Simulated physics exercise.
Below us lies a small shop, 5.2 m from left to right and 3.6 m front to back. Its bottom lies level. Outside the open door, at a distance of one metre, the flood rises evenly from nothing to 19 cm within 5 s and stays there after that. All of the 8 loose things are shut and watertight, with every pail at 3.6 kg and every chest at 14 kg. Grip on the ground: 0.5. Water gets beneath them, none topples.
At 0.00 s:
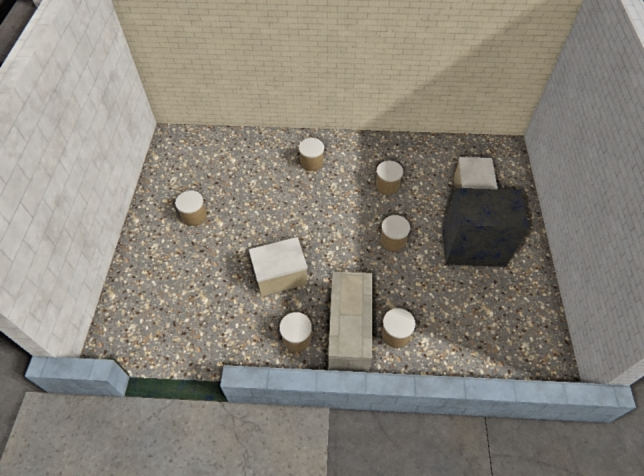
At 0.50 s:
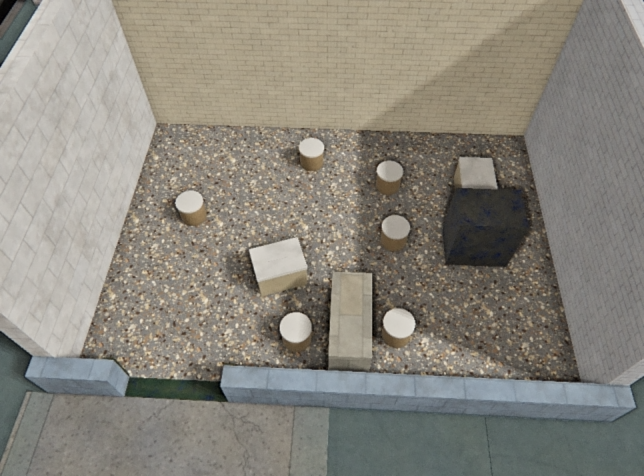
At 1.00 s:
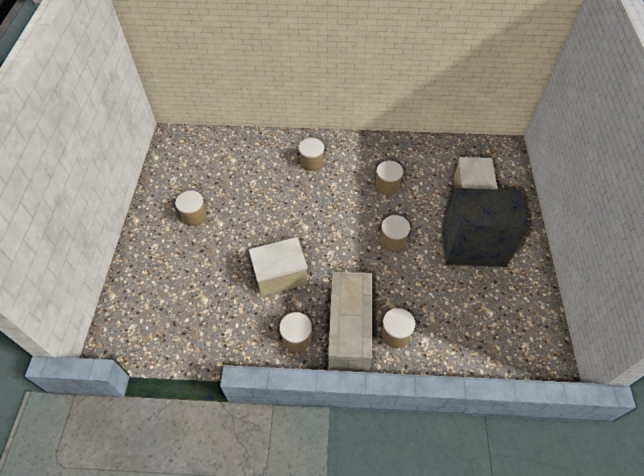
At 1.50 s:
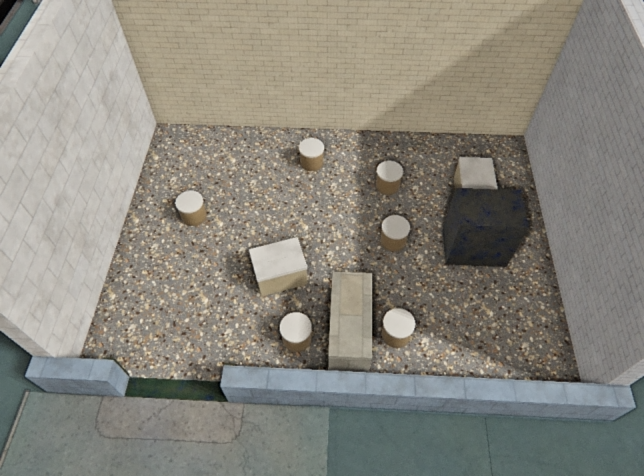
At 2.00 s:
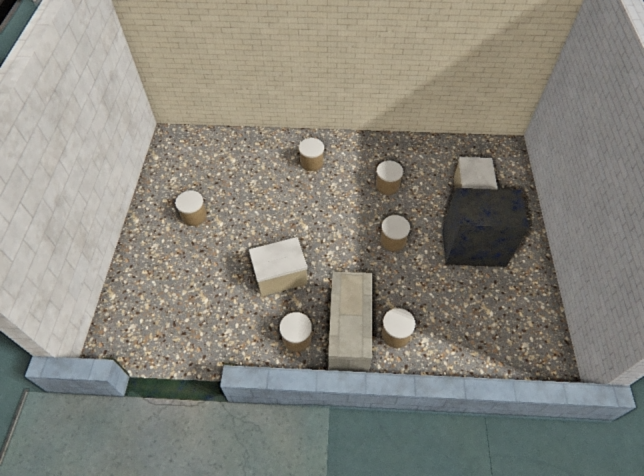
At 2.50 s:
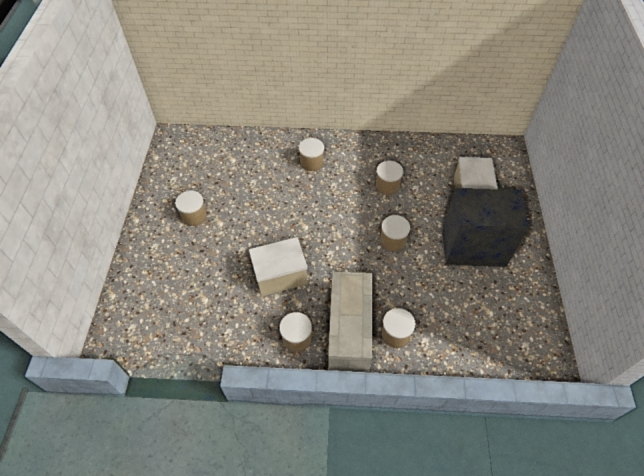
In a small walled yard with a pebbly floor, pale stools and blocks stayed put around a big dark block, while the paving outside the front wall turned from dull grey to greenish.
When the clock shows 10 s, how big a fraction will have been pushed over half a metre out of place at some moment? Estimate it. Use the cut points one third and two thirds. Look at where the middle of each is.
It falls below one third.
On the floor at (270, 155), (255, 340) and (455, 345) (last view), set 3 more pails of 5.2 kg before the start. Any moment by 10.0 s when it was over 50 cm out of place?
First one crosses the line, second one stays inside the line, third one stays inside the line.
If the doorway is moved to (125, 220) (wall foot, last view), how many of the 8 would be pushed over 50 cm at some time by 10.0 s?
The answer would then be 5.
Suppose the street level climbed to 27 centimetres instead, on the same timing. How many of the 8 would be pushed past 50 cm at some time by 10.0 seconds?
That would give 4.
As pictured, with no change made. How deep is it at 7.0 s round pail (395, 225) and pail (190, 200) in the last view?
Close to 1 and 5 centimetres.
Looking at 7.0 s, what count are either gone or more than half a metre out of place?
Count: 1.
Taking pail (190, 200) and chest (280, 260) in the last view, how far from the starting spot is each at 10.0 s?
They've ended up 150 cm and 30 cm away, in that order.
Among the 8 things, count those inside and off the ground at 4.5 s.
Tally: 0 of them.
After 3.5 s 0 of 8 are over 50 cm from their spots; 0 afloat.
After 4.5 s 0 of 8 are over 50 cm from their spots; 0 afloat.
After 7.0 s 1 of 8 are over 50 cm from their spots; 1 afloat.
After 10.0 s 2 of 8 are over 50 cm from their spots, and 2 have been at some point; 2 afloat.
